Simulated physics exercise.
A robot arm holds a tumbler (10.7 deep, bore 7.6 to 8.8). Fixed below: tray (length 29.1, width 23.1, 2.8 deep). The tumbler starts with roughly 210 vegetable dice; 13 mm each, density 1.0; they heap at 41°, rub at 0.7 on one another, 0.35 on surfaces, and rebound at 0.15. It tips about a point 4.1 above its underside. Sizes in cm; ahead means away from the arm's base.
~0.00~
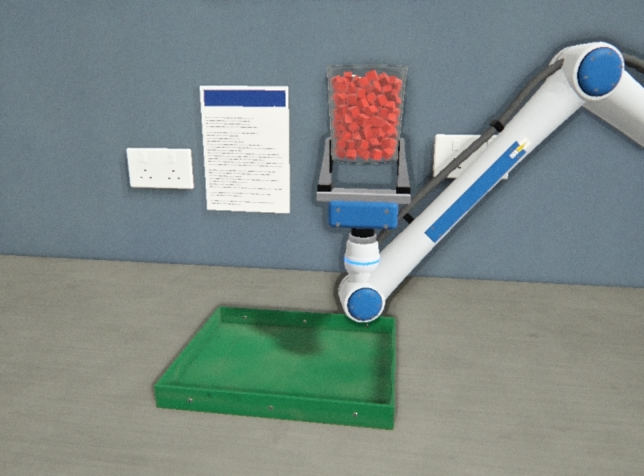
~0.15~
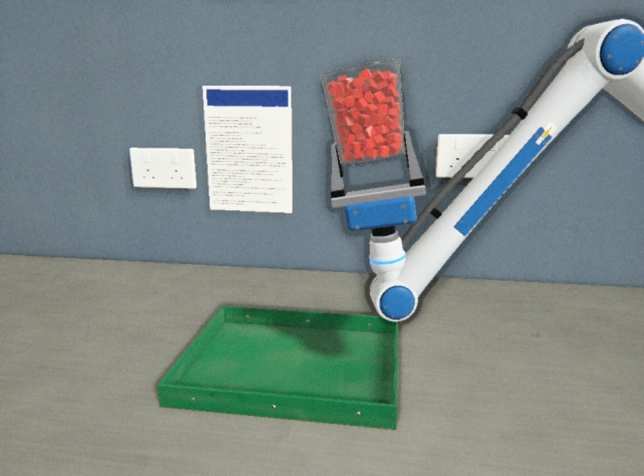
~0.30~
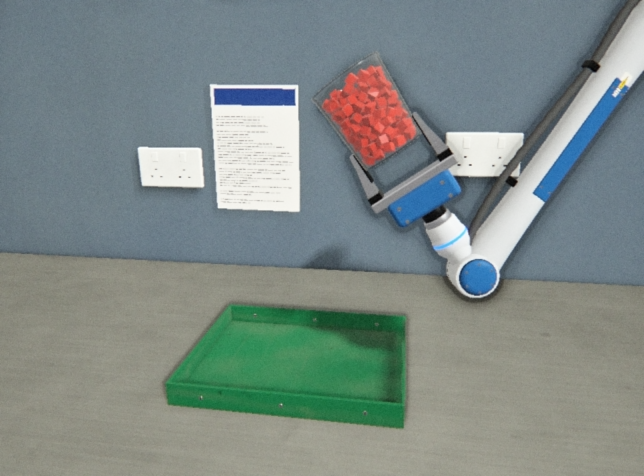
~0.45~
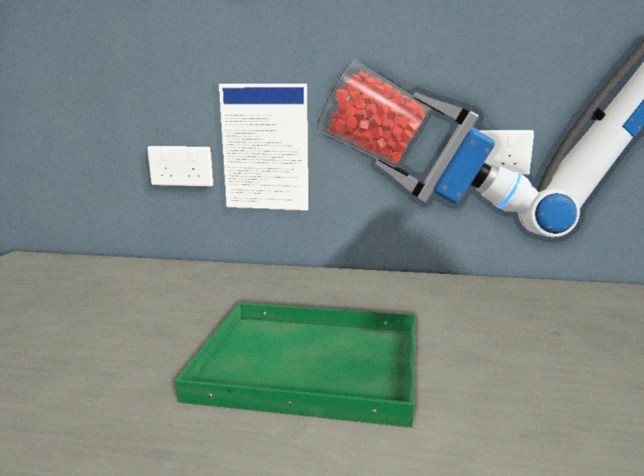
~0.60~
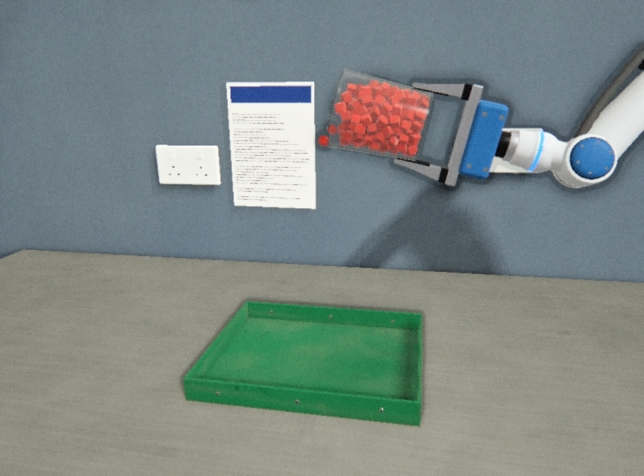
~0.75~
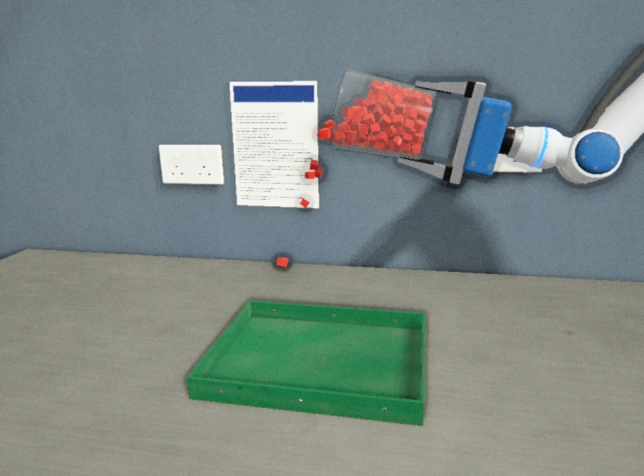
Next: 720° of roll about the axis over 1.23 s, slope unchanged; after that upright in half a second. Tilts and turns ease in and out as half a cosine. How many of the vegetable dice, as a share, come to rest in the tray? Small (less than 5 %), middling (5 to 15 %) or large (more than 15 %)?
Answer: Large; more than 15 % of the vegetable dice finish in the tray.
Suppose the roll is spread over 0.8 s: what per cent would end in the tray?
It would be near 10 per cent.
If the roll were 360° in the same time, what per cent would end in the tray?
Then about 20 per cent.
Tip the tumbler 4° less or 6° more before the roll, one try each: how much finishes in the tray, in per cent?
Some 10 and 30 per cent.
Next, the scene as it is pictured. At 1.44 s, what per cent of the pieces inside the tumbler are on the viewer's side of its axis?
Roughly 55 per cent.
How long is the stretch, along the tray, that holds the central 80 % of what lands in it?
Some 8 cm.
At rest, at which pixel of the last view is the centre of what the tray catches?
Near (280, 355).
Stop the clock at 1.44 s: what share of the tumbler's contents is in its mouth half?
About 45 per cent.
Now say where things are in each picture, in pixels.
The first frame shows tumbler middle at (366, 116), upright; upper third of the load around (364, 93), from x 335 to 395, top at y 75; 207 in the tumbler.
The second frame shows tumbler middle at (367, 115), tipped 10°; upper third of the load around (365, 93), from x 330 to 395, top at y 75.
The third frame shows tumbler middle at (370, 115), tipped 35°; upper third of the load around (365, 97), from x 325 to 410, top at y 70.
The fourth frame shows tumbler middle at (375, 117), tipped 62°; upper third of the load around (371, 101), from x 335 to 420, top at y 80.
The fifth frame shows tumbler middle at (382, 118), tipped 78°; upper third of the load around (380, 103), from x 325 to 425, top at y 85.
The sixth frame shows tumbler middle at (385, 118), tipped 79°; upper third of the load around (390, 105), from x 280 to 425, top at y 85; 202 in the tumbler, 5 in flight or on a rim.
After 1.44 s, tipped 79°, highest piece 39 above the table; 188 in the tumbler, 17 in the tray, 2 in flight or on a rim.
After 2.13 s, tipped 62°, highest piece 38 above the table; 164 in the tumbler, 39 in the tray, 1 on the table or floor, 3 in flight or on a rim.
After 2.68 s, upright, highest piece 41 above the table; 164 in the tumbler, 42 in the tray, 1 on the table or floor.
After 3.38 s, upright, highest piece 41 above the table; 164 in the tumbler, 42 in the tray, 1 on the table or floor.
At rest, 164 in the tumbler, 42 in the tray, 1 on the table or floor. That is 20 % in the tray.
